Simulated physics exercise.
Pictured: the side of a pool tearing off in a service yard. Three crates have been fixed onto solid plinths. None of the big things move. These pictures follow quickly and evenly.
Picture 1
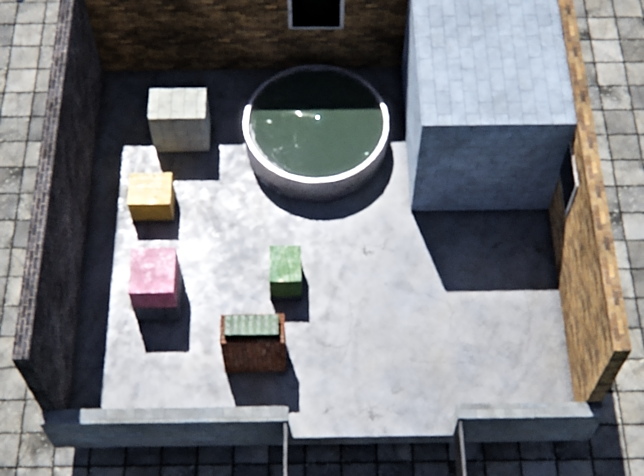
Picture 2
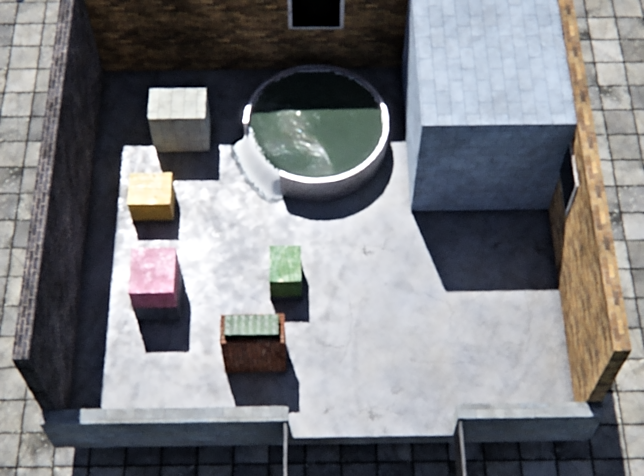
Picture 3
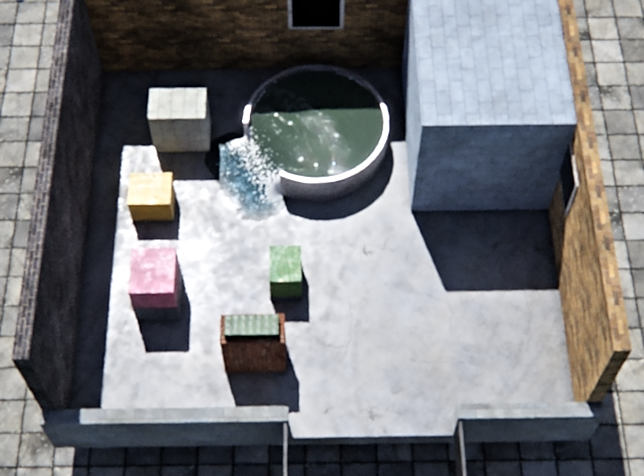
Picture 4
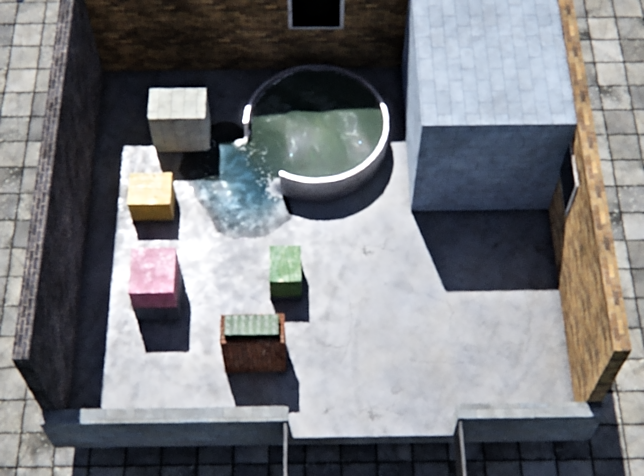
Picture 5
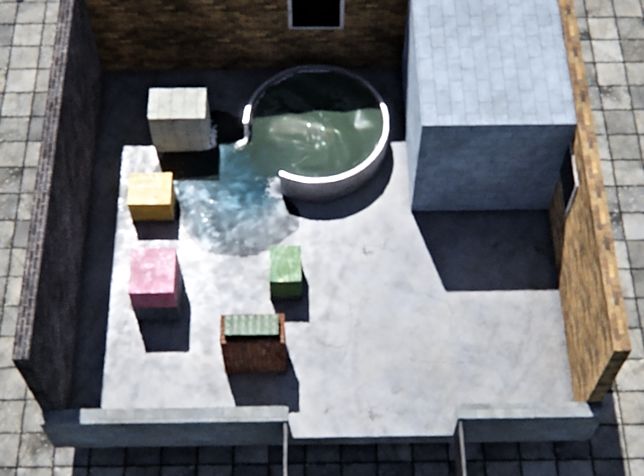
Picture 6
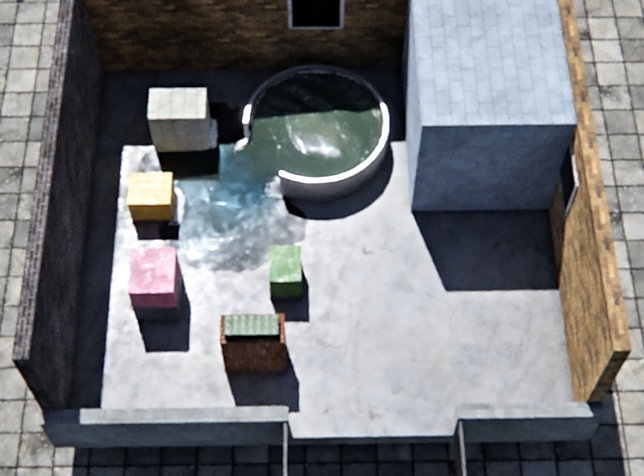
A round, white-rimmed pool of dark green water stands at the back of a walled service yard, seen from high above by a still camera. A large pale blue block is at right, with white, yellow and pink boxes at left and a green box and a brown one near the middle. The pool's left side tears open, and water gushes out, spreading left and forward across the grey floor between the boxes.
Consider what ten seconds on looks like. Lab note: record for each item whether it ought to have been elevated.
As I see it, the pink crate is protected by its plinth; the green crate is protected by its plinth; the yellow crate is not protected by its plinth.
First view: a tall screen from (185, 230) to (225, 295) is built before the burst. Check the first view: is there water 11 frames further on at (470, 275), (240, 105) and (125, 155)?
In turn: Not flooded, under water, wet.
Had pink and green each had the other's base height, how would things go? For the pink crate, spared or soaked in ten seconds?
For the pink crate, the answer is that it is drenched.
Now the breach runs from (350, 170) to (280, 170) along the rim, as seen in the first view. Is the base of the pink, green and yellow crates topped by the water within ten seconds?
Going through them, the pink is never reached, the green gets reached and the yellow is never reached.
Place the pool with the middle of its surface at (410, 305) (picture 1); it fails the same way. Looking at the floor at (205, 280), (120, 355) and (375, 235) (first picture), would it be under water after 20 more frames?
As listed: Wet, covered, not flooded.
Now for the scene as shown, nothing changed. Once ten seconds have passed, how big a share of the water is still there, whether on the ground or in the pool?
I reckon around 98 in a hundred.
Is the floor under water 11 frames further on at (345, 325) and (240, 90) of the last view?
Going by the order given, the first is still bare and the second inundated.
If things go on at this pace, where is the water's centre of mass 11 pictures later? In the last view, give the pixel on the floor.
The balance point is around (251, 176).
A moment on, water covers 20 % of the floor; the pink crate water round its plinth, the green crate water round its plinth, the yellow crate water round its plinth.
Next, water covers 30 % of the floor; the pink crate water round its plinth, the green crate water round its plinth, the yellow crate water round its plinth.
Then, water covers 45 % of the floor; the pink crate water round its plinth, the green crate water round its plinth, the yellow crate water round its plinth.
Later, water covers 70 % of the floor; the pink crate water round its plinth, the green crate water round its plinth, the yellow crate water round its plinth.
In the end, water covers 95 % of the floor; the pink crate stayed above the water, the green crate stayed above the water, the yellow crate was topped.
